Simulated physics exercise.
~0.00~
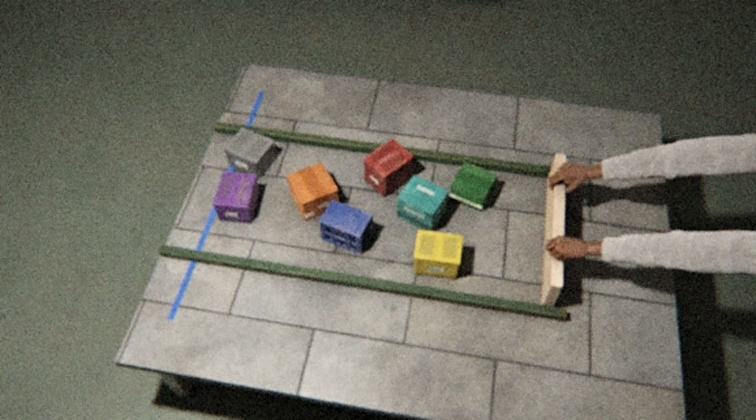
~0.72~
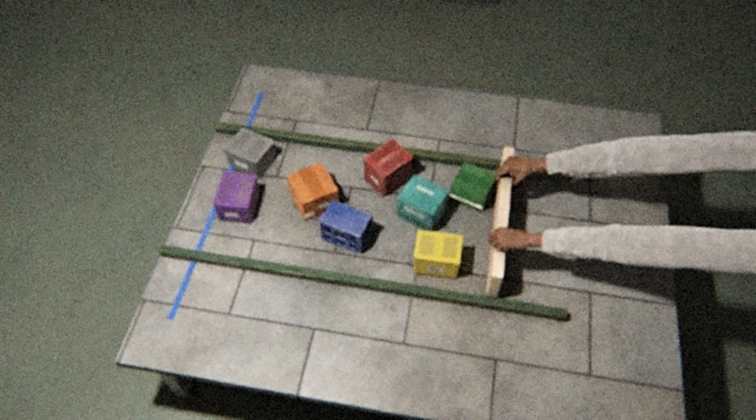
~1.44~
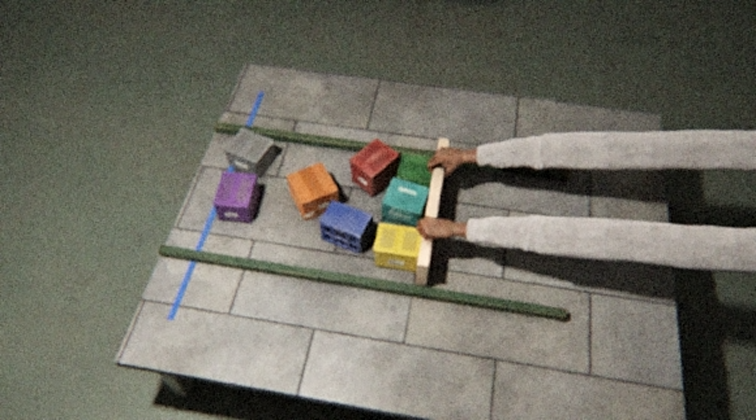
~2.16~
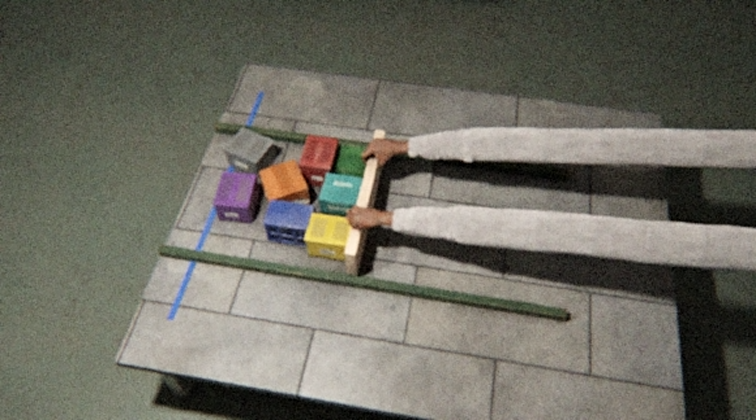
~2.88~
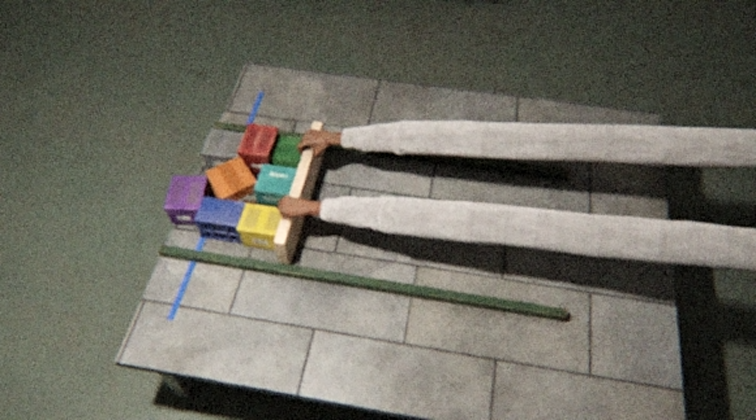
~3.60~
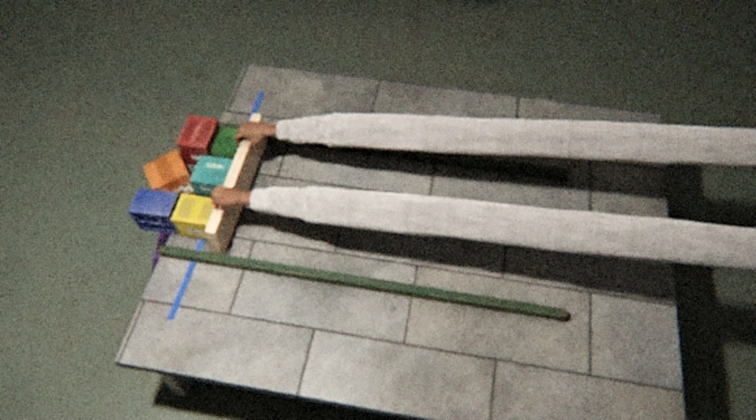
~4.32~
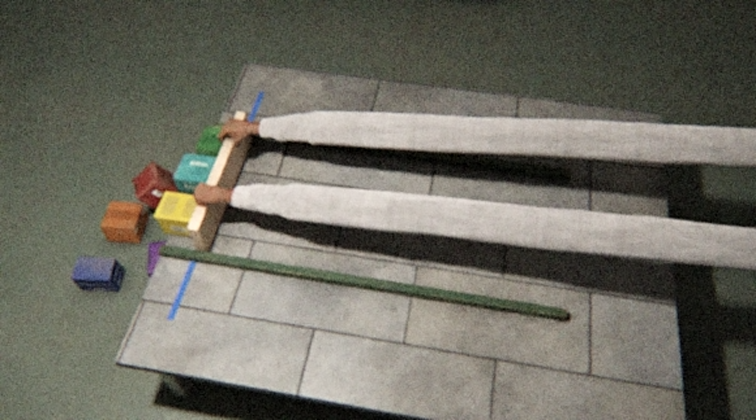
A plank pushed by two hands slid left along a table, gathering scattered colored boxes and shoving them past the blue tape, until several, including the red, orange and blue ones, dropped off the end while the yellow, teal and green stayed against it.
